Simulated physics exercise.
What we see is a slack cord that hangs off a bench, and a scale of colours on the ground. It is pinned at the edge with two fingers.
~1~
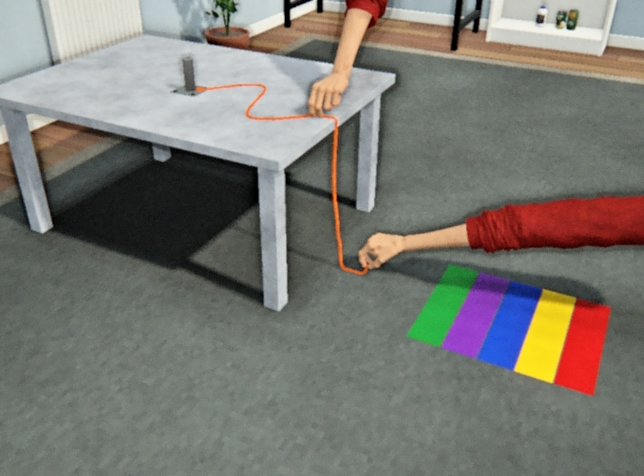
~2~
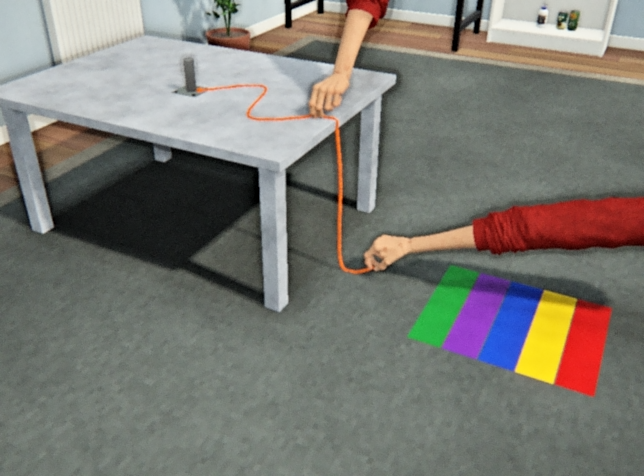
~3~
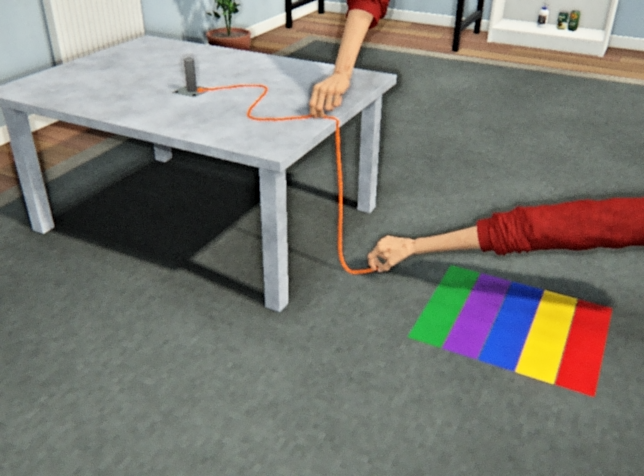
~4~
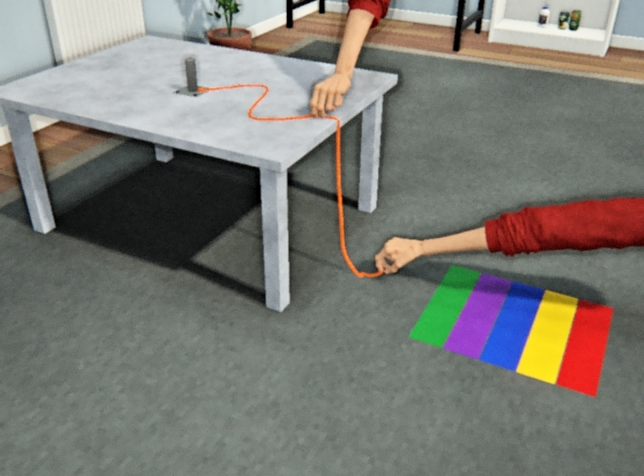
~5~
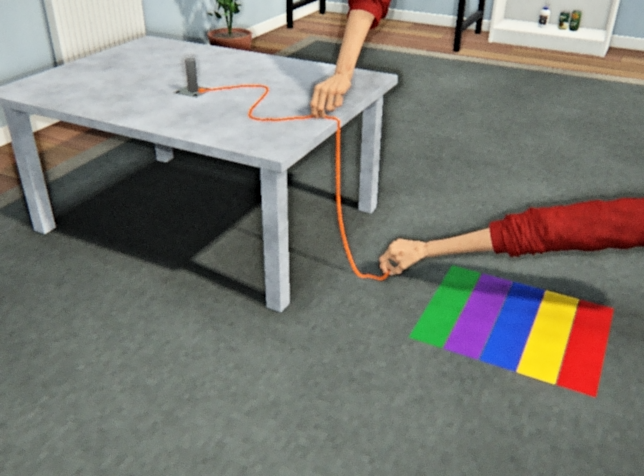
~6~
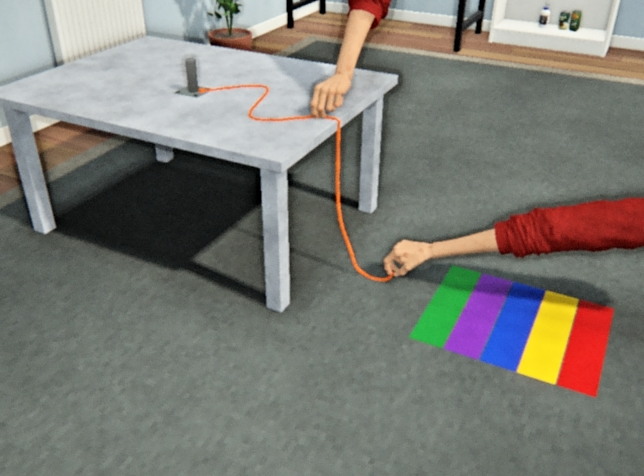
A hand near the floor slowly draws the orange cord's end slightly to the right.
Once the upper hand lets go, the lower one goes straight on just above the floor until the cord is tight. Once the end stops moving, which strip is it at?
It is at the red strip.
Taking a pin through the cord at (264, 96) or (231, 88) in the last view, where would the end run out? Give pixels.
Taking the tries in turn, you get (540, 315) and then (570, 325).
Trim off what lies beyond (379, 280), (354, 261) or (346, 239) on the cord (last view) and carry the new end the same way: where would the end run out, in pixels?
Approximate pixels, cut by cut: (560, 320); (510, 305); (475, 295).
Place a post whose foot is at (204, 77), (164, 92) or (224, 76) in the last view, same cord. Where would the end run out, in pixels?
The first try gives (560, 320), the second (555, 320) and the third (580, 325).
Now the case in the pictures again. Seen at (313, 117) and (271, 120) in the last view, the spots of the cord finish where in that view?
First: (395, 162). Second: (360, 135).
Soon after, end near (514, 307); over blue.
After that, end near (560, 320); over yellow.
At the stop, end near (589, 328); over red. The red one.
